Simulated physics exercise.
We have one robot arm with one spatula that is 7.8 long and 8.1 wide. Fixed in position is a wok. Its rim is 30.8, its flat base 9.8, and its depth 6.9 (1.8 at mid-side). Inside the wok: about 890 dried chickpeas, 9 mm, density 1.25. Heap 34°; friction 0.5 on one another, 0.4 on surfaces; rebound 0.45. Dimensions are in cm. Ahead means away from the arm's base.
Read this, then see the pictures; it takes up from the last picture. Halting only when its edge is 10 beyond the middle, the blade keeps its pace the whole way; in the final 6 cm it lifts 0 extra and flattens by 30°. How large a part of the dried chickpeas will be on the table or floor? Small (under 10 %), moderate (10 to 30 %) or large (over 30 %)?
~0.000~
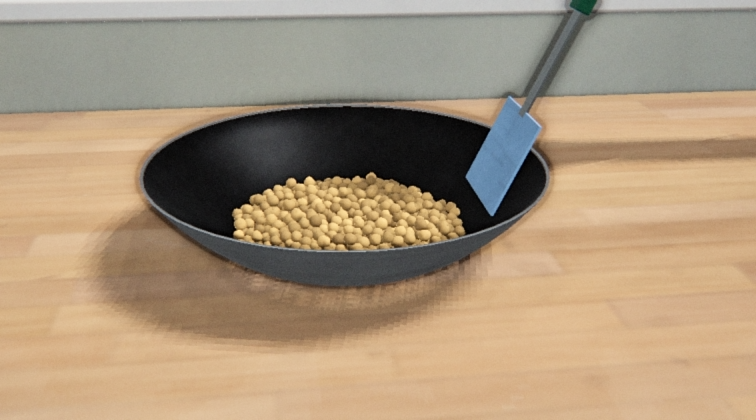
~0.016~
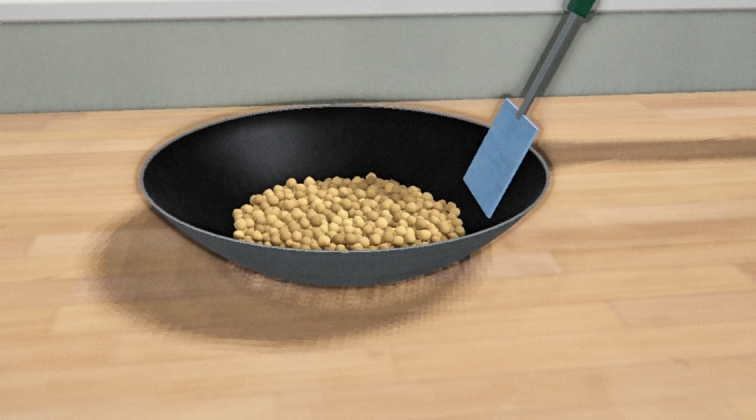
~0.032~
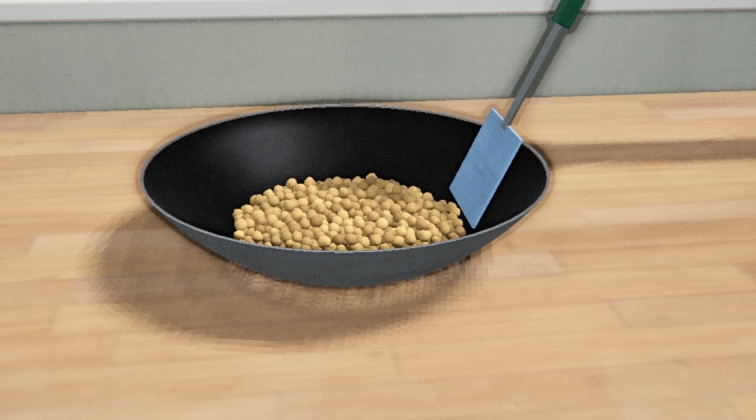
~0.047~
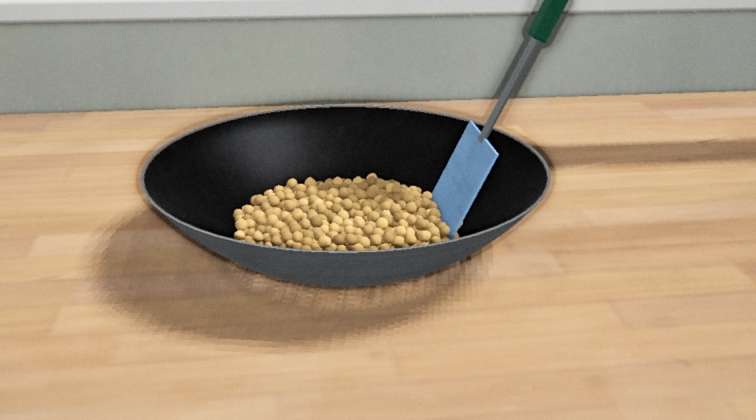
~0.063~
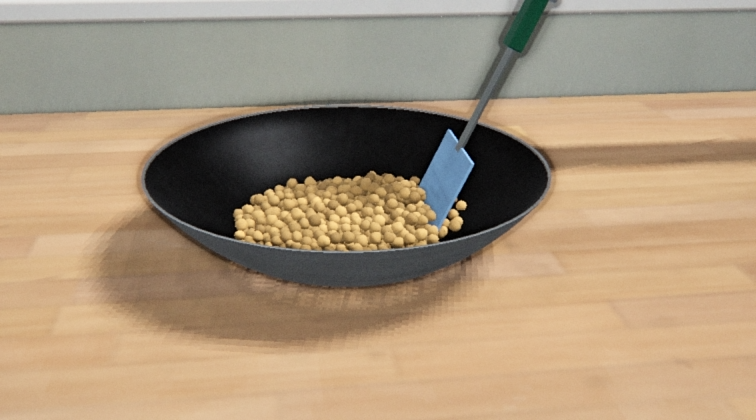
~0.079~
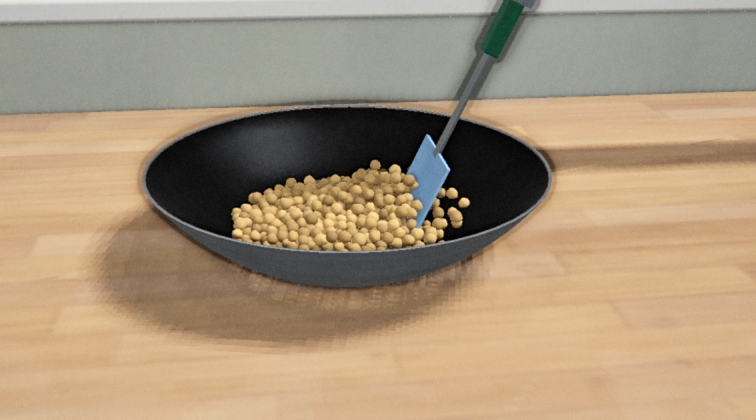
Moderate.
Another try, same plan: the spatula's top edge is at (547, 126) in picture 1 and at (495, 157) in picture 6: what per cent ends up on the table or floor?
About 5 per cent.
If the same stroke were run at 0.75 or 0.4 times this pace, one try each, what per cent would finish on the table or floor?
Estimates in order: 10 per cent, 5 per cent.
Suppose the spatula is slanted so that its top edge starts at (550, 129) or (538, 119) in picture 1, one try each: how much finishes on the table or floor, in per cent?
About 15 and 20 per cent.
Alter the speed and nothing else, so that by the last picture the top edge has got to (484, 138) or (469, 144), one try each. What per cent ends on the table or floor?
I'd estimate some 5 and 10 in a hundred.
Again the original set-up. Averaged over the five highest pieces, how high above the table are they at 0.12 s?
8 cm.
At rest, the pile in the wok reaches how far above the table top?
Top of the heap: Roughly 7.5 cm above the table top.
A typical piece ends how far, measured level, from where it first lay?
6 cm.
By 0.12 s, sloping 65°, highest piece 9 above the table; 893 in the wok.
By 0.16 s, sloping 58°, highest piece 11 above the table; 893 in the wok.
By 0.37 s, sloping 35°, highest piece 10 above the table; 713 in the wok, 45 on the table or floor, 135 on the blade or in flight.
By 1.42 s, sloping 35°, highest piece 7 above the table; 711 in the wok, 182 on the table or floor.
Final count, 711 in the wok, 182 on the table or floor. That is 20 % on the table or floor.
